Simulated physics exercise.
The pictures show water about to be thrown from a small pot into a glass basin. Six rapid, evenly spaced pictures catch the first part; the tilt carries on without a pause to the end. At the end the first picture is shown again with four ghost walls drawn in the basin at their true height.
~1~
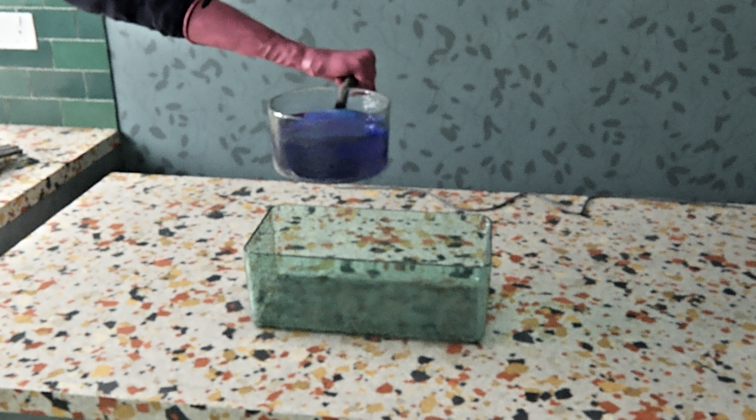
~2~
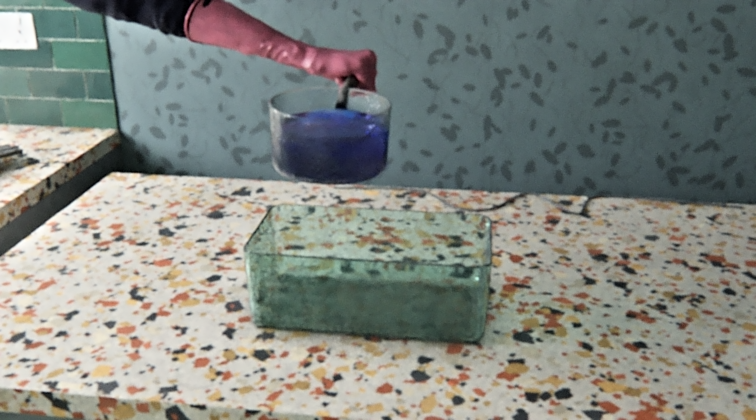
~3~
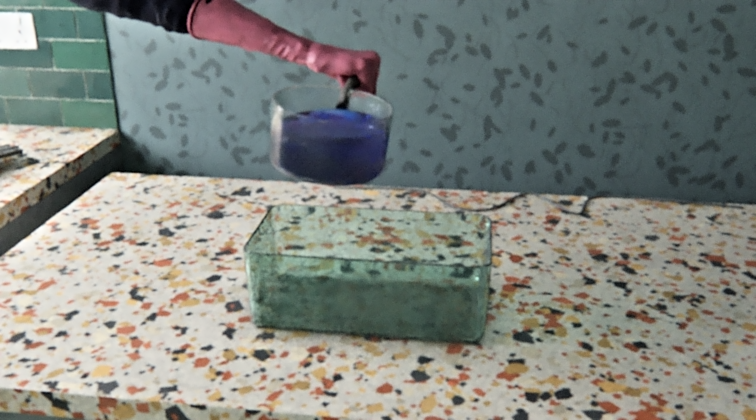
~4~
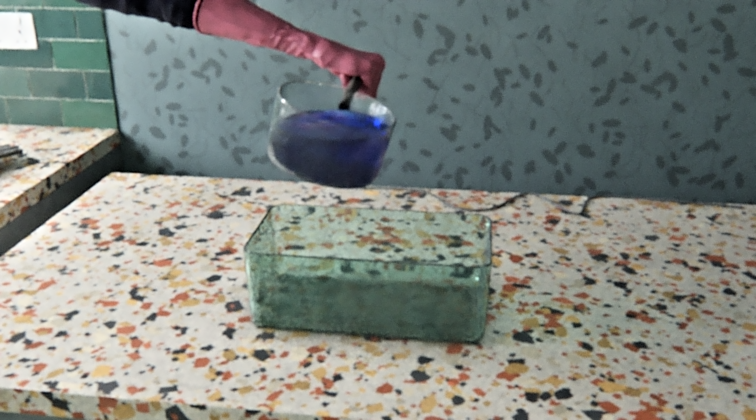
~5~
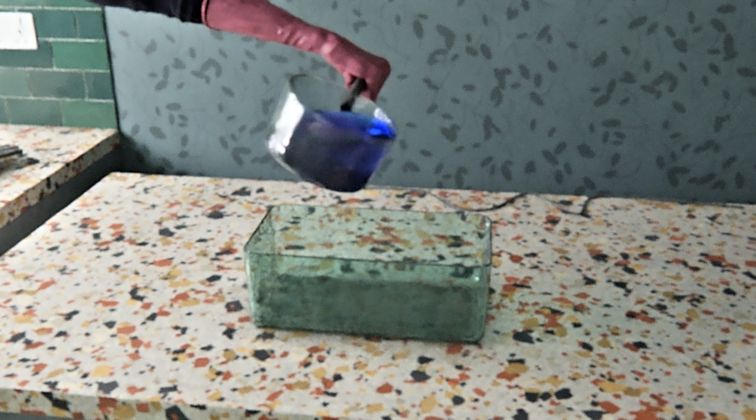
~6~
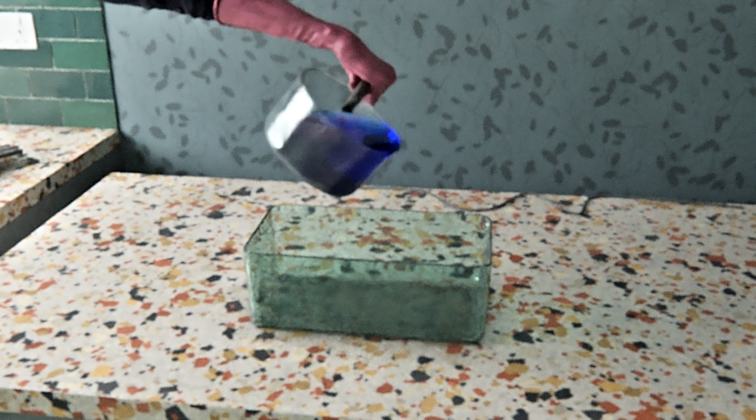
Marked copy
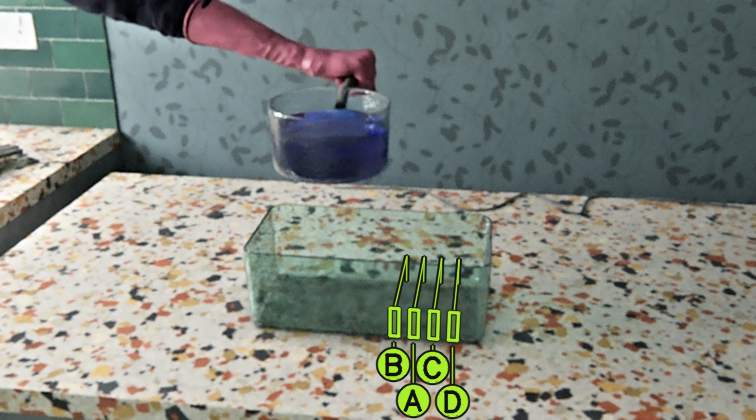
A gloved hand tips a small pot of blue liquid rightward above a glass basin.
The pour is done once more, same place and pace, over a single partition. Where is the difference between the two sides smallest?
The best slot is B.
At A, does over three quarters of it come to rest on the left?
No, it does not.
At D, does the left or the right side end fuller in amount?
The left one.
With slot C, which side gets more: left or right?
More ends on the left.
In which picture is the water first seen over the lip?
Picture 6.
On the marked copy, A at (413, 344); B at (393, 342); C at (432, 345); D at (452, 347).
With A, about 61 % ends left of the wall and 34 % right of it; 5 % is lost outside.
With B, about 45 % ends left of the wall and 50 % right of it; 4 % is lost outside.
With C, about 78 % ends left of the wall and 17 % right of it; 5 % is lost outside.
With D, about 83 % ends left of the wall and 10 % right of it; 6 % is lost outside.
